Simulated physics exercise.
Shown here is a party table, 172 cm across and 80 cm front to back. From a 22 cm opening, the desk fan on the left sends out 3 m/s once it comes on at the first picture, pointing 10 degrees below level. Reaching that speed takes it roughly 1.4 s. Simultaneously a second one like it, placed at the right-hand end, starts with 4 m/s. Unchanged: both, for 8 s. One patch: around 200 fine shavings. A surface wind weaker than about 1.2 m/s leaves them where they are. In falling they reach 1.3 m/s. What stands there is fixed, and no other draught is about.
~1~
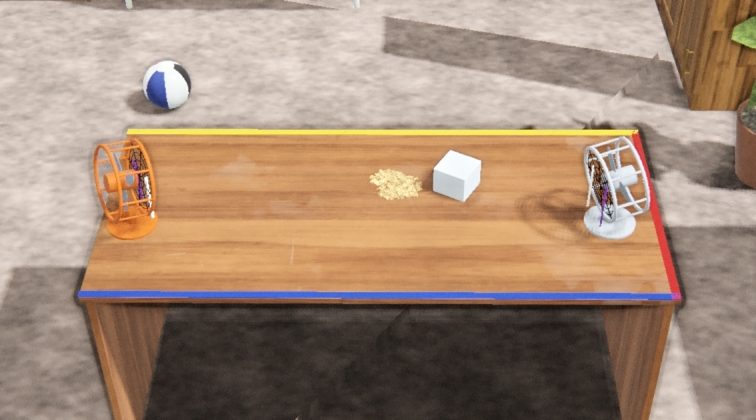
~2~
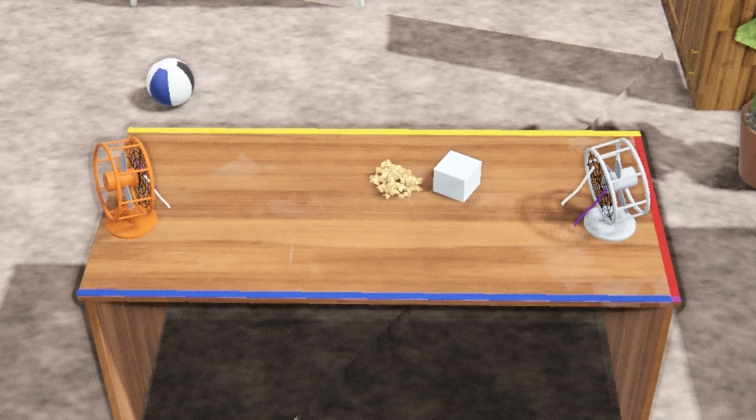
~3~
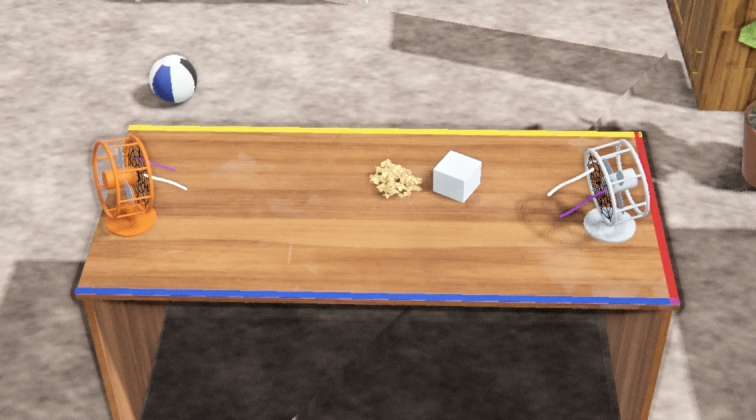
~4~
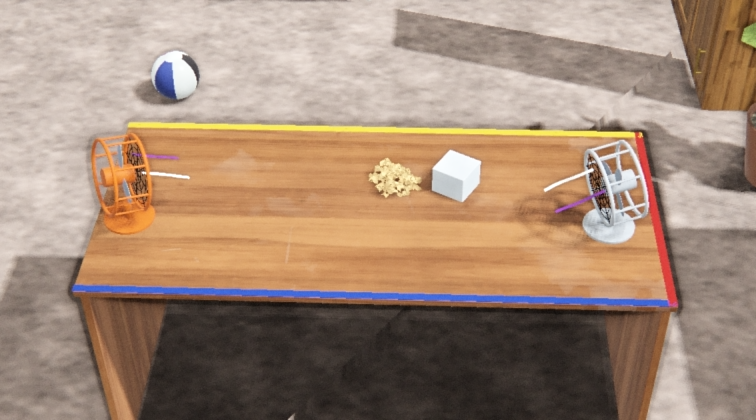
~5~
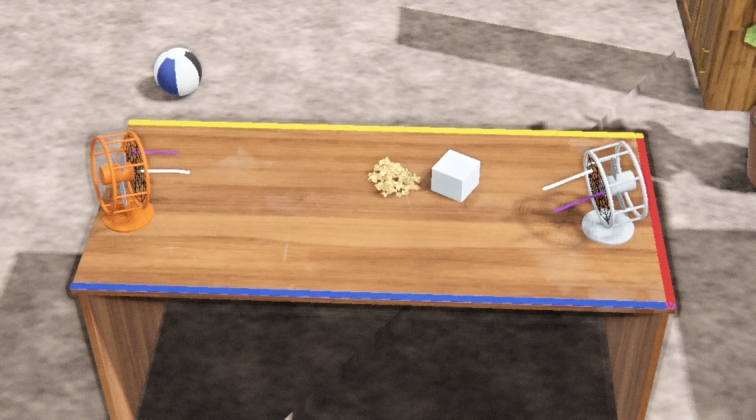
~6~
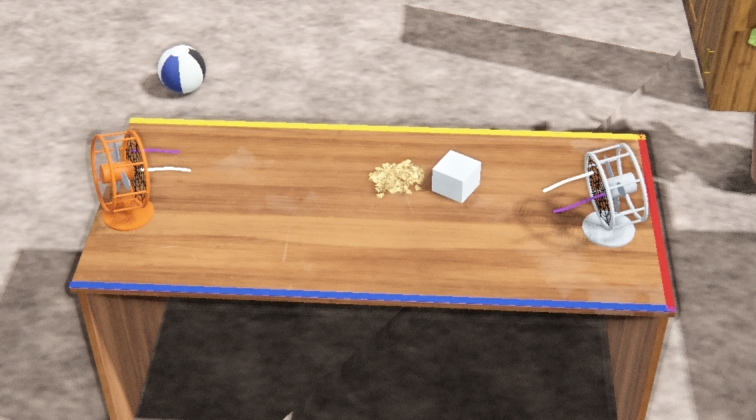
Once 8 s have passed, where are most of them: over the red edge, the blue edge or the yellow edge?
Over the yellow edge.
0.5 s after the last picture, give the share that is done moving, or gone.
Near 0 %.
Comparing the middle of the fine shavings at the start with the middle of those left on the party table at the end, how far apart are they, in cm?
The middle is roughly 10 cm from where it started.
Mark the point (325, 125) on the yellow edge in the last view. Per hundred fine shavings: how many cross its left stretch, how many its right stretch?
About 15 per cent left, about 70 per cent right.
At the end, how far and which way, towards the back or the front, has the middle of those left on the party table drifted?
I'd say backward, around 10 cm.
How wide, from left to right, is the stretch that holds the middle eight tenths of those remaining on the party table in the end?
Roughly 20 cm from left to right.
Then, 0.5 s after the last picture, 0 % are over the blue edge, 2 % over the yellow edge and 0 % over the red edge; the middle of those left on the top is near (393, 175); 0 % are gone or lie where they will stay.
Then, 1.5 s after the last picture, 0 % are over the blue edge, 48 % over the yellow edge and 0 % over the red edge; the middle of those left on the top is near (387, 166); 26 % are gone or lie where they will stay.
Then, 3.3 s after the last picture, 0 % are over the blue edge, 70 % over the yellow edge and 0 % over the red edge; the middle of those left on the top is near (399, 168); 71 % are gone or lie where they will stay.
Then, 6.9 s after the last picture, at the end, 0 % are over the blue edge, 84 % over the yellow edge and 0 % over the red edge; the middle of those left on the top is near (397, 165).
